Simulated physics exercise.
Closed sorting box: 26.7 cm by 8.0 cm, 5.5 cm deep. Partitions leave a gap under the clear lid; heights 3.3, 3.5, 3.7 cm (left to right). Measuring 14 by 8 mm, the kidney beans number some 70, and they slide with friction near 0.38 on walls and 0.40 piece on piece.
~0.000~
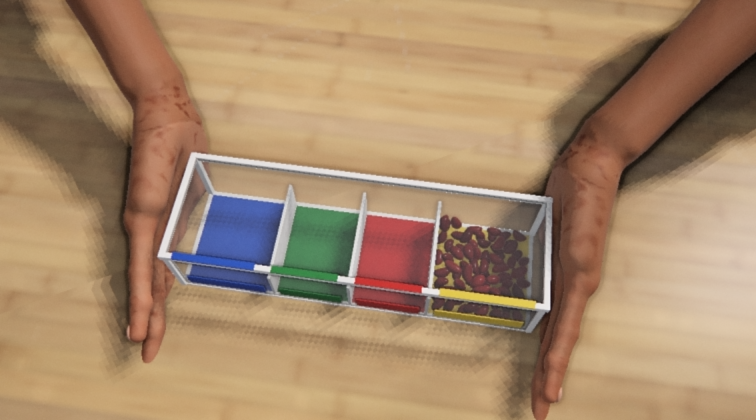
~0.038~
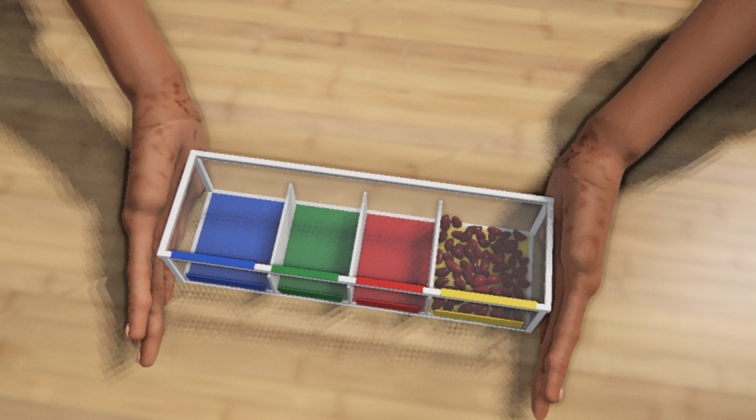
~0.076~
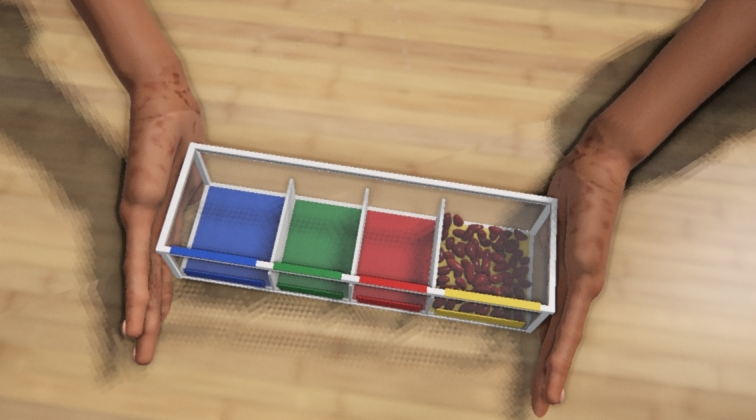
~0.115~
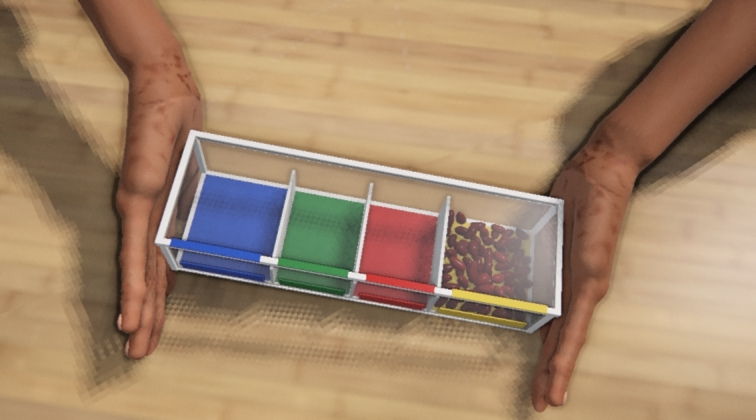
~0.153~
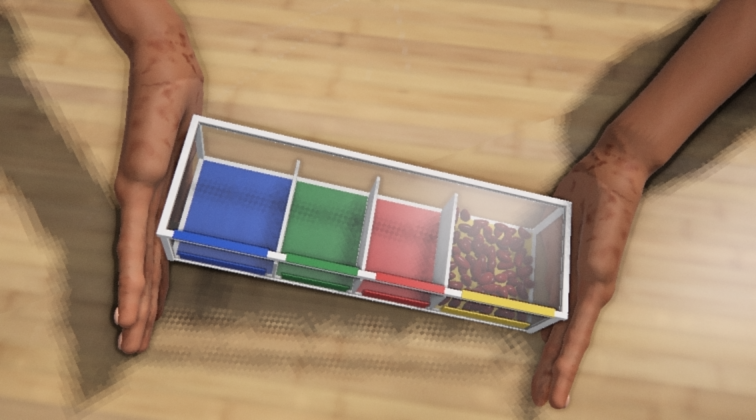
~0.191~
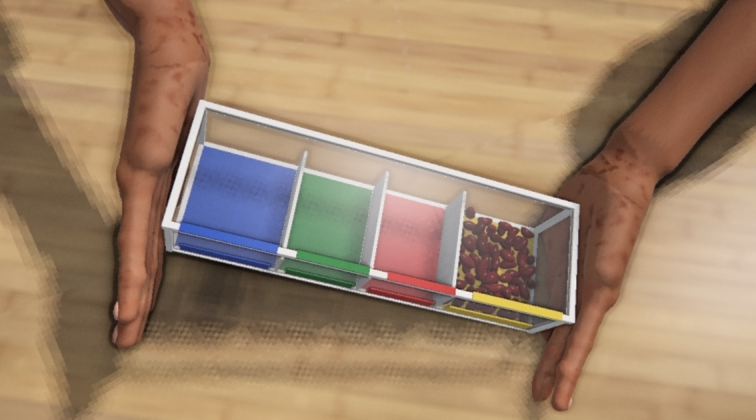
Two hands tilting a clear box with blue, green, red and yellow compartments, right end lower, dark red beans staying in yellow.
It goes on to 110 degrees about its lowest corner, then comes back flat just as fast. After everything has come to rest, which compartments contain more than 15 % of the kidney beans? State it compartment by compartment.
One by one: Red: Fails to beat the threshold; blue: Fails to beat the threshold; green: Fails to beat the threshold; yellow: Beats the threshold.
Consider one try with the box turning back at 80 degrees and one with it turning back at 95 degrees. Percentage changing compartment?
0 and 0 %.
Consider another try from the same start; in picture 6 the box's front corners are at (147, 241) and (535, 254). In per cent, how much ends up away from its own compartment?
I'd put it at about 65 per cent.
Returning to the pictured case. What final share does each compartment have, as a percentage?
Red: 0%; blue: 0%; green: 0%; yellow: 100%.
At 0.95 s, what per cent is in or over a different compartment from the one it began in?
0 %.
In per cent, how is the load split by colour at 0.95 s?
In per cent: Red 0, blue 0, green 0, yellow 100.
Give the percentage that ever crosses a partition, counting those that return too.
About 0 %.
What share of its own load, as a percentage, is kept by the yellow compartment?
100 per cent, roughly.
After 0.95 s, tilt 110 degrees; yellow 100 %.
Then, at 1.45 s, tilt 49 degrees; yellow 100 %.
Then, at 2.02 s, tilt 0 degrees; yellow 100 %.
In the end, at 2.4 s, red 0 %, blue 0 %, green 0 %, yellow 100 %.
